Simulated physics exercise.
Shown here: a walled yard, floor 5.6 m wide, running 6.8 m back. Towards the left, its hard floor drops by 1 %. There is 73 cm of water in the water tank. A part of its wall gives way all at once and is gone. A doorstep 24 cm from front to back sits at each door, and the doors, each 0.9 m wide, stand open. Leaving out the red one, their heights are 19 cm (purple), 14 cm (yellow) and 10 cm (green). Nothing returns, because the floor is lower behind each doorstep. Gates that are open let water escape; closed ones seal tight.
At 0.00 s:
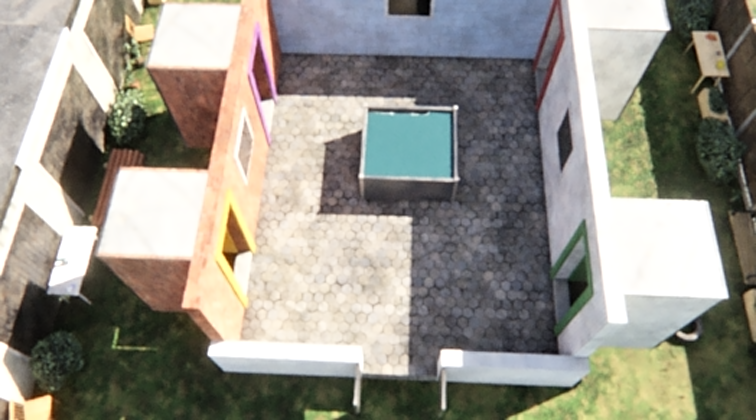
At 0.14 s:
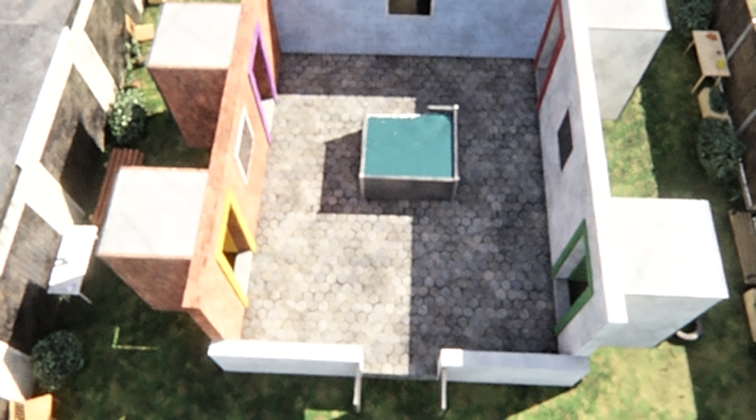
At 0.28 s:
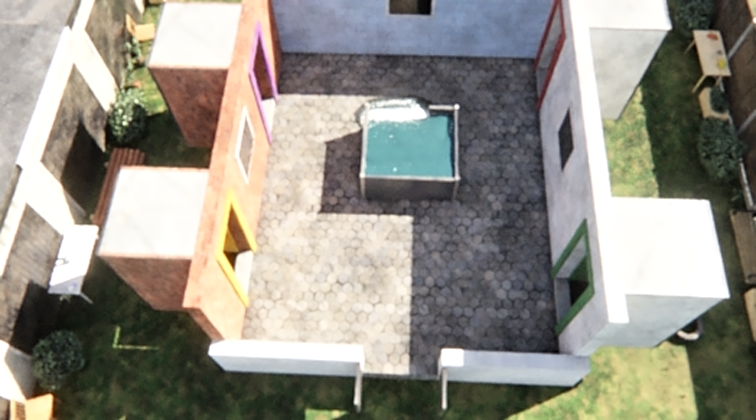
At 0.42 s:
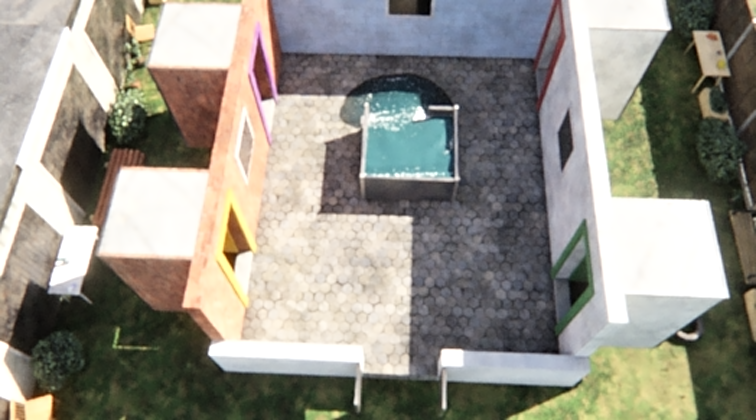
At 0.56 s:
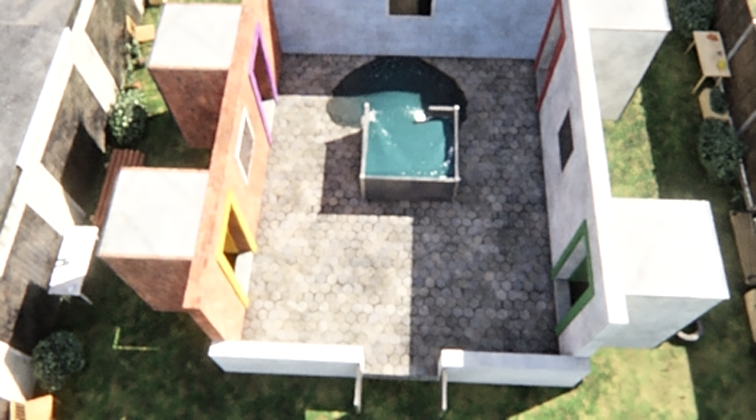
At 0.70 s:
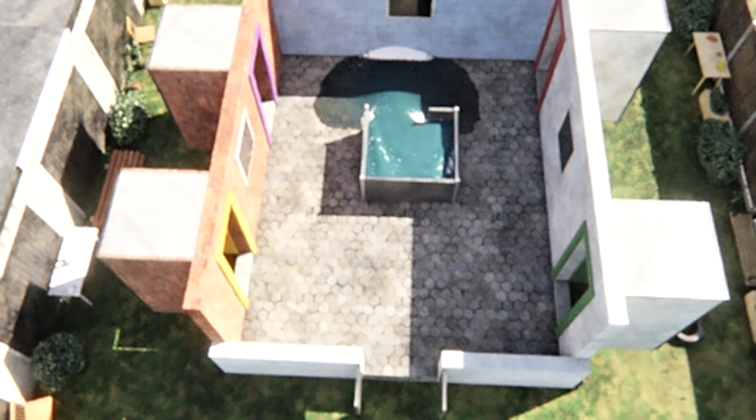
A walled yard with a tank of still water, its far side giving way and water spreading across the paving behind it.
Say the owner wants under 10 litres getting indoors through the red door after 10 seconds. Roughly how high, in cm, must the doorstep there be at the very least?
At the very least some 18 cm.
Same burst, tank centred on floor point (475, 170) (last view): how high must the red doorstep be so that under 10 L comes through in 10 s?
Roughly 21 cm is needed.
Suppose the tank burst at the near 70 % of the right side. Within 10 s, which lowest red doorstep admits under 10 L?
You'd want it roughly 9.5 centimetres tall.
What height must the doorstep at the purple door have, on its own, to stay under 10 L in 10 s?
I'd raise purple to close to 9.5 cm.
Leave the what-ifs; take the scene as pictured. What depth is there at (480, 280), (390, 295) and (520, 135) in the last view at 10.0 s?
Some 3, 7 and 3 cm.
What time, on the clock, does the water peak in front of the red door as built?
Around 2.4 s, give or take.
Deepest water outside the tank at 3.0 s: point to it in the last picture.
(283, 58).
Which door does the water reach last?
The green door.
After 1.4 s water covers 20 % of the floor, deepest (42 cm) near (396, 61); it has not reached the red door.
After 3.0 s water covers 40 % of the floor, deepest (30 cm) near (283, 58); 19 cm at the red door, 25 litres in over its 12 cm doorstep.
After 10.0 s water covers 95 % of the floor, deepest (10 cm) near (245, 315); 3 cm at the red door, 49 litres in over its 12 cm doorstep.
At the red door as built, the water arrived by 2.0 s and peaked near 20 cm at 2.4 s.
Run again over the same 10 s with other heights there, 27 litres in over 14.5 cm, 6 litres over 19.5 cm. The limit of 10 litres is kept from about 18 cm up.
